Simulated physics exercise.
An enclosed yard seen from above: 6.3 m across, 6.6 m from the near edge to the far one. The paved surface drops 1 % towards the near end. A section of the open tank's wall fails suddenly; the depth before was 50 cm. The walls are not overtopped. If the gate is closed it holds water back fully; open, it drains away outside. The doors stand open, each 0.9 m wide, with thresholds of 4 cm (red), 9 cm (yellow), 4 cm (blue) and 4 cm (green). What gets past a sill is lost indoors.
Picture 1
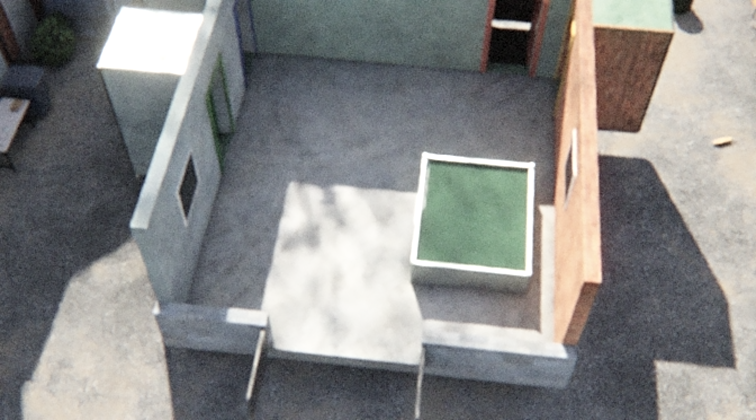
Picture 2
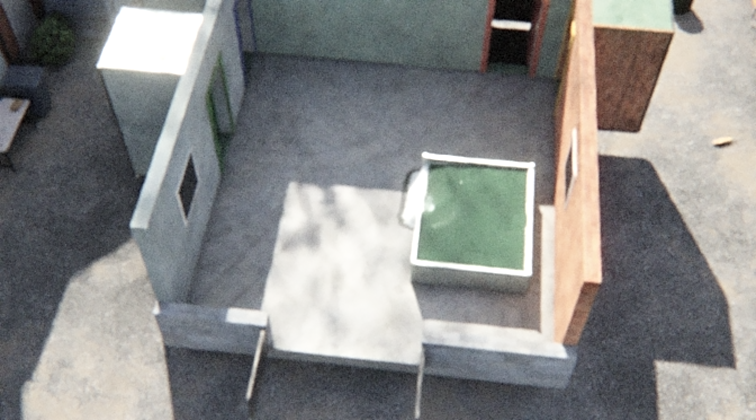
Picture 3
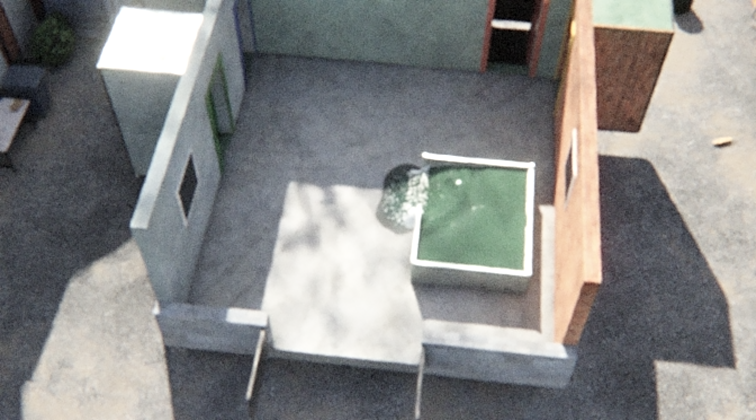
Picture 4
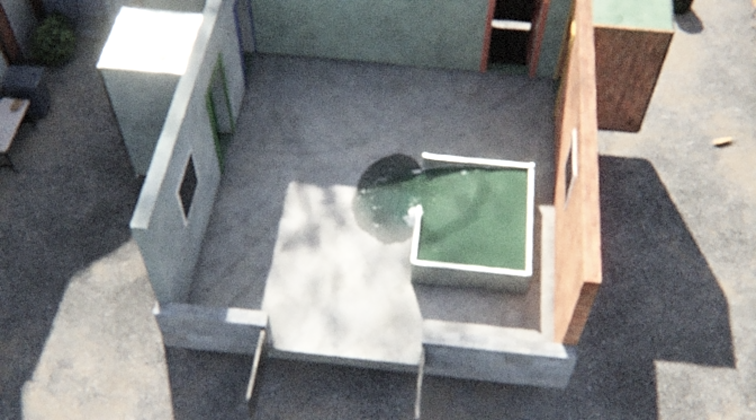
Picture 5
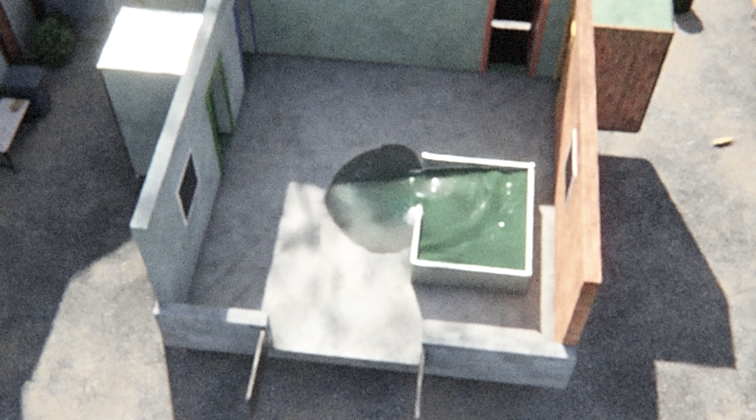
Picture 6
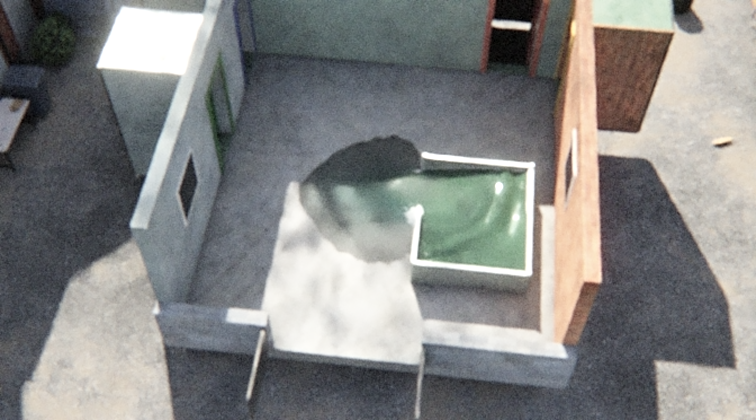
In a walled yard seen from above, a square tank of green water broke open on its left side, and water gushed out, spreading leftward across the grey paving in a widening dark pool.
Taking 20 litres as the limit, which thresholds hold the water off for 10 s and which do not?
Within that time: At the red door it stays under the limit; at the yellow door it stays under the limit; at the blue door it goes over the limit; at the green door it exceeds the limit.
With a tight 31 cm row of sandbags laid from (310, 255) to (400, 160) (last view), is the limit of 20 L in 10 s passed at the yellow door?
Against that limit: Yellow under.
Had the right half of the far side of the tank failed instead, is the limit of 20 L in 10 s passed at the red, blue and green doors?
Against that limit: Red over, blue above, green not over.
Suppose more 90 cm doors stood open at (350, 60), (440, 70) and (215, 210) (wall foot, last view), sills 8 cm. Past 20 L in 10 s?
In turn: Under, below, over.
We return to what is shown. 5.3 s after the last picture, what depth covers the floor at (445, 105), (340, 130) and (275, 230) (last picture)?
In that order: 0, 2 and 2 cm.
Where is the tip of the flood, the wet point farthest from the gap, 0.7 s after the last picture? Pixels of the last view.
Near (214, 206).
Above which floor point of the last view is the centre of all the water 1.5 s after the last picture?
Around (405, 210).
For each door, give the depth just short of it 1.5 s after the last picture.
Depths in cm: Red 0, yellow 0, blue 0, green 11.
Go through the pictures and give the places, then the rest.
The first frame shows the open tank at (474, 215) is whole and still, 50 cm deep.
In the second frame, water pours out at (423, 195) and has run 0.7 m, to (413, 174); typically 8 cm deep outside, 50 cm at the open tank's back.
In the third frame, water pours out at (423, 196) and has run 0.9 m, to (394, 172); typically 9 cm deep outside, 50 cm at the open tank's back.
In the fourth frame, water pours out at (423, 196) and has run 1.2 m, to (357, 209); typically 7 cm deep outside, 50 cm at the open tank's back.
In the fifth frame, water pours out at (423, 196) and has run 1.7 m, to (331, 204); typically 5 cm deep outside, 50 cm at the open tank's back.
In the sixth frame, water pours out at (423, 196) and has run 2.2 m, to (305, 191); typically 4 cm deep outside, 48 cm at the open tank's back.
Then, 0.7 s after the last picture water covers 25 % of the floor and is deepest (27 cm) near (412, 186); red door not reached, yellow door not reached, blue door not reached, green door not reached.
Then, 1.5 s after the last picture water covers 40 % of the floor and is deepest (23 cm) near (411, 194); red door not reached, yellow door not reached, blue door not reached, green door 11 cm at the sill, 29 L in.
Then, 2.8 s after the last picture water covers 50 % of the floor and is deepest (24 cm) near (181, 325); red door not reached, yellow door not reached, blue door 12 cm at the sill, 15 L in, green door 15 cm at the sill, 115 L in.
Then, 5.3 s after the last picture water covers 60 % of the floor and is deepest (14 cm) near (181, 325); red door not reached, yellow door not reached, blue door 8 cm at the sill, 73 L in, green door 10 cm at the sill, 191 L in.
Then, 9.3 s after the last picture water covers 90 % of the floor and is deepest (12 cm) near (181, 325); red door 1 cm at the sill, 0 L in, yellow door 3 cm at the sill, 0 L in, blue door 4 cm at the sill, 92 L in, green door 6 cm at the sill, 233 L in.
